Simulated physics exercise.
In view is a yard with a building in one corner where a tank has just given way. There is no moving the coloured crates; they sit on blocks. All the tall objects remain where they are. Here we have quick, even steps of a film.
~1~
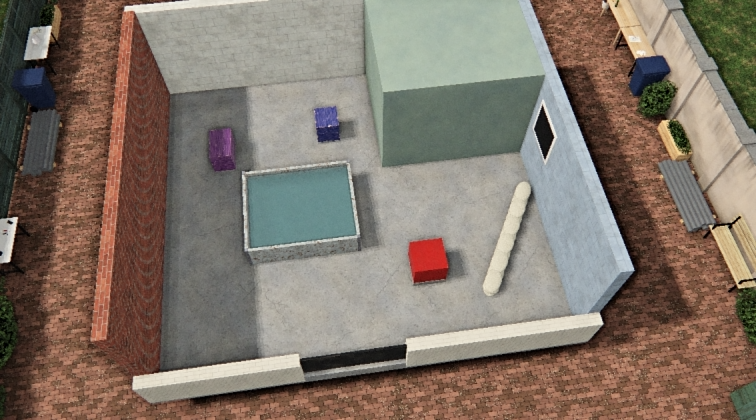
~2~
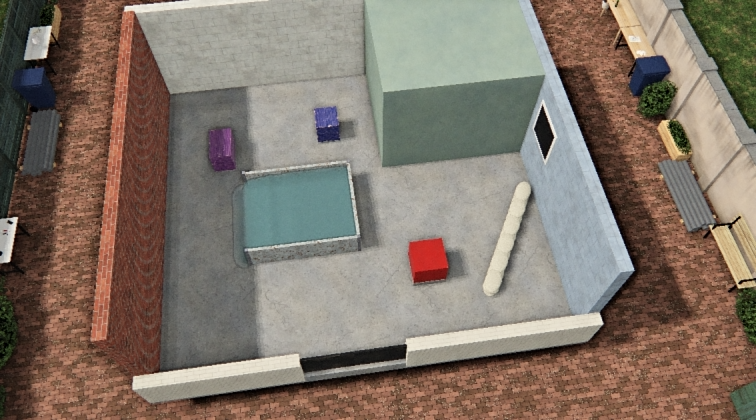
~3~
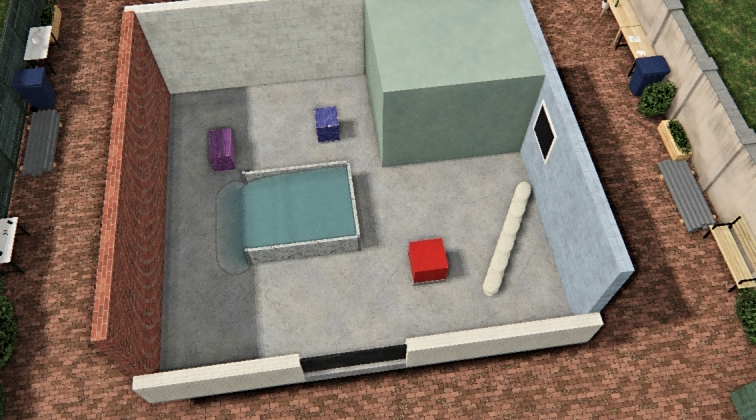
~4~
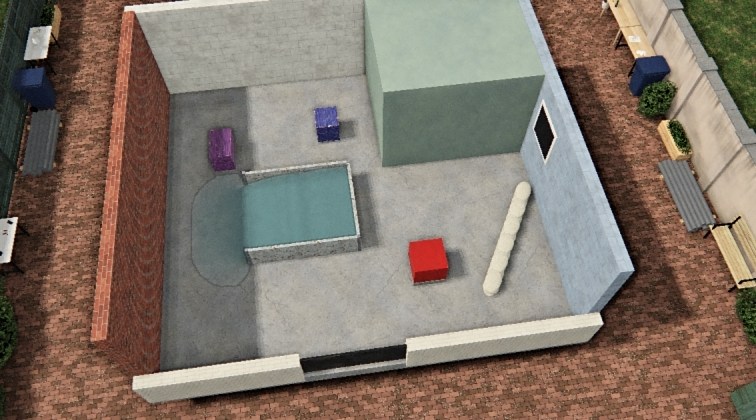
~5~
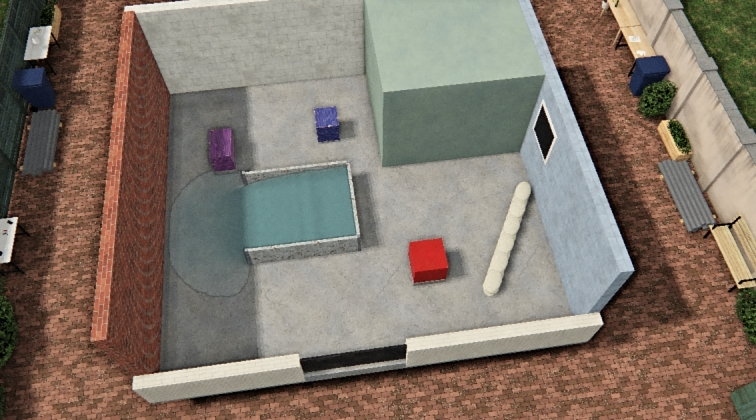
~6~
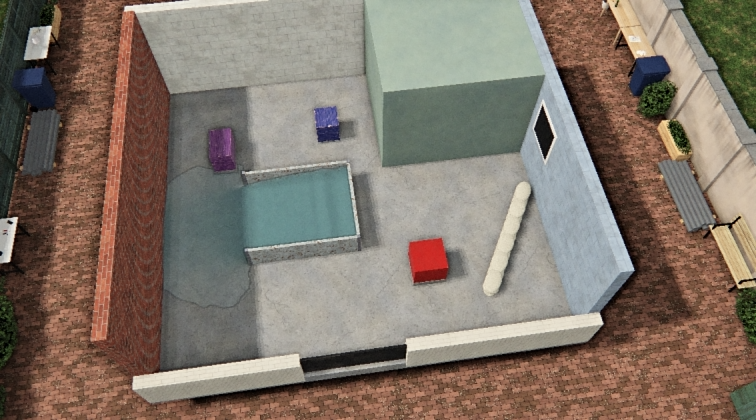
Water pours out of the open left side of a rectangular tank and spreads leftward over the grey floor of a walled yard, fanning out toward the brick wall and near the purple crate, while the blue and red crates stay still.
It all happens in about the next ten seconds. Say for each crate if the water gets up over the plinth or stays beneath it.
Outcome: The purple crate is caught by the water; the blue crate is caught by the water; the red crate is safe from the water.
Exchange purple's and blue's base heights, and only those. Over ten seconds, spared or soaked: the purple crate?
The purple one gets flooded.
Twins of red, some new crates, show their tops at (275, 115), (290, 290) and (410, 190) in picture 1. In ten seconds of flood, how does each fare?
In the listed order, the first crate remains untouched, the second remains untouched, while the third remains untouched.
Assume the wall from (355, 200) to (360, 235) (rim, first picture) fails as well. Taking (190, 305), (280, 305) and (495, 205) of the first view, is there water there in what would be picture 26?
Taking them in turn, I get left untouched, then left untouched, then sodden.
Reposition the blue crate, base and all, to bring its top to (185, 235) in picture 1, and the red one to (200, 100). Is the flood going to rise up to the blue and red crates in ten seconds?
Note: Blue crate flooded, red crate flooded.
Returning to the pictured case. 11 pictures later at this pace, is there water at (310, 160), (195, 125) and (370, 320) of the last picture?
First spared, second inundated, third spared.
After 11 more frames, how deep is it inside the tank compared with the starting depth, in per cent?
Near 40 in a hundred.
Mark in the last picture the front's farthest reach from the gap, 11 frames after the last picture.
Close to (171, 98).
A moment on, water covers 15 % of the floor; the purple crate water round its plinth, the blue crate not reached, the red crate not reached.
Next, water covers 20 % of the floor; the purple crate water round its plinth, the blue crate not reached, the red crate not reached.
Then, water covers 35 % of the floor; the purple crate water round its plinth, the blue crate not reached, the red crate not reached.
Later, water covers 70 % of the floor; the purple crate water round its plinth, the blue crate water round its plinth, the red crate water round its plinth.
In the end, water covers 95 % of the floor; the purple crate was topped, the blue crate was topped, the red crate stayed above the water.
